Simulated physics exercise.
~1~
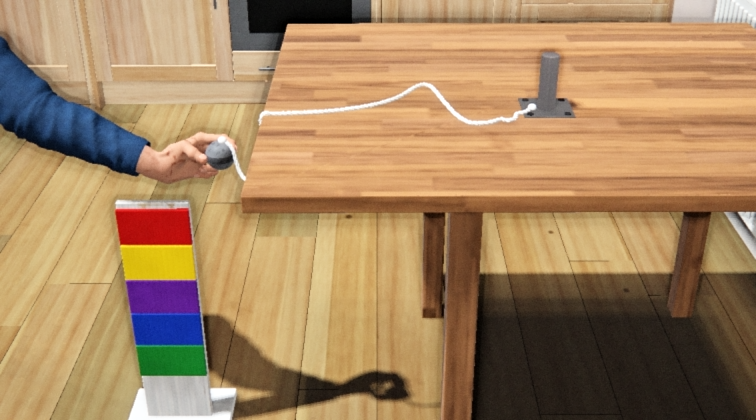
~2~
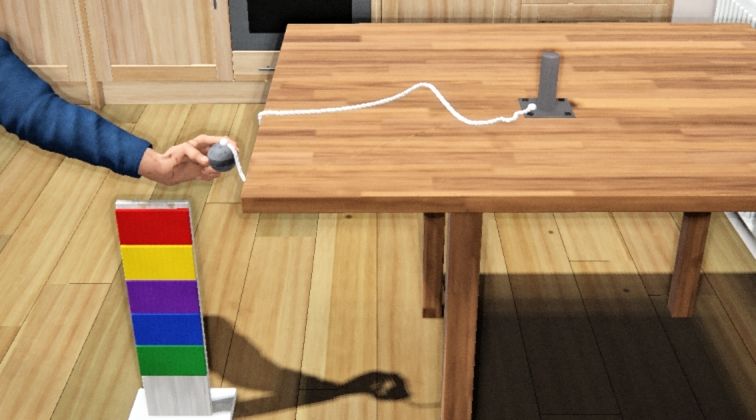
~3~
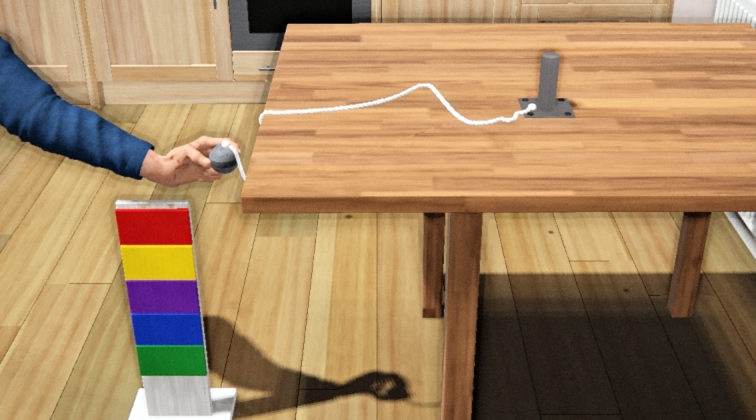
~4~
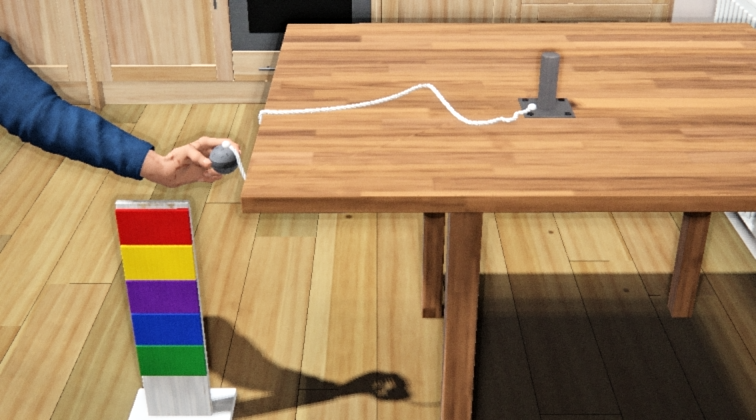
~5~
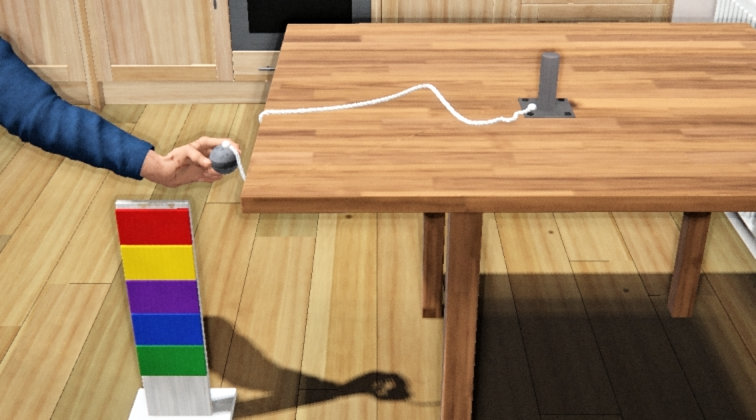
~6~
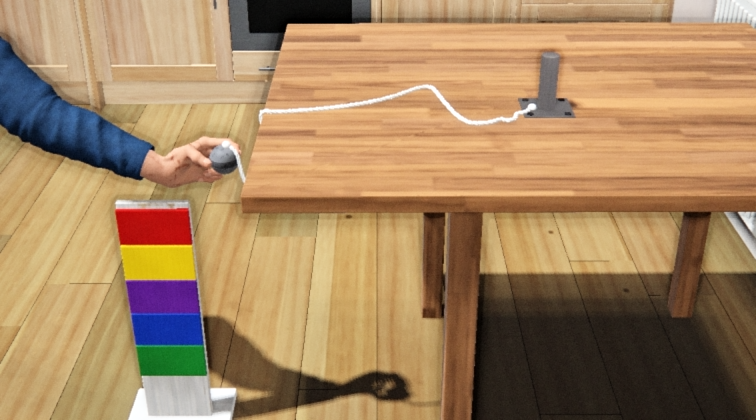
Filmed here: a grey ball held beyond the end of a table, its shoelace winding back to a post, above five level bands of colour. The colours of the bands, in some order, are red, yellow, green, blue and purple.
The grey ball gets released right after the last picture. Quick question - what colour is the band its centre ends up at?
It's the blue band.
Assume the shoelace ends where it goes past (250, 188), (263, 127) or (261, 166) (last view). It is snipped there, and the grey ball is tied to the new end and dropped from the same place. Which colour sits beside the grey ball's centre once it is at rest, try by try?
Lab note - try 1: Purple; try 2: Red; try 3: Yellow.
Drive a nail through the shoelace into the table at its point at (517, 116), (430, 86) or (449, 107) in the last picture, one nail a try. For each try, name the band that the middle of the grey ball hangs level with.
Taking the three tries in turn, you'd get blue, yellow and purple.
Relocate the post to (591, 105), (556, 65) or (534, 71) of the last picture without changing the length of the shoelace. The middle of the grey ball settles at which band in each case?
Answer, in order: Purple, purple, blue.
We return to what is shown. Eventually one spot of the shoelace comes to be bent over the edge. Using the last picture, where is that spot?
That spot lies near (367, 103).
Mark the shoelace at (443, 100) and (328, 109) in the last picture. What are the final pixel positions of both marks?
(381, 105) for the first, (267, 147) for the second.
A little later, ball near (260, 307); level with purple.
Next, ball near (294, 331); level with blue.
When it is over, ball near (281, 332); level with blue. Its middle rests at the blue band.
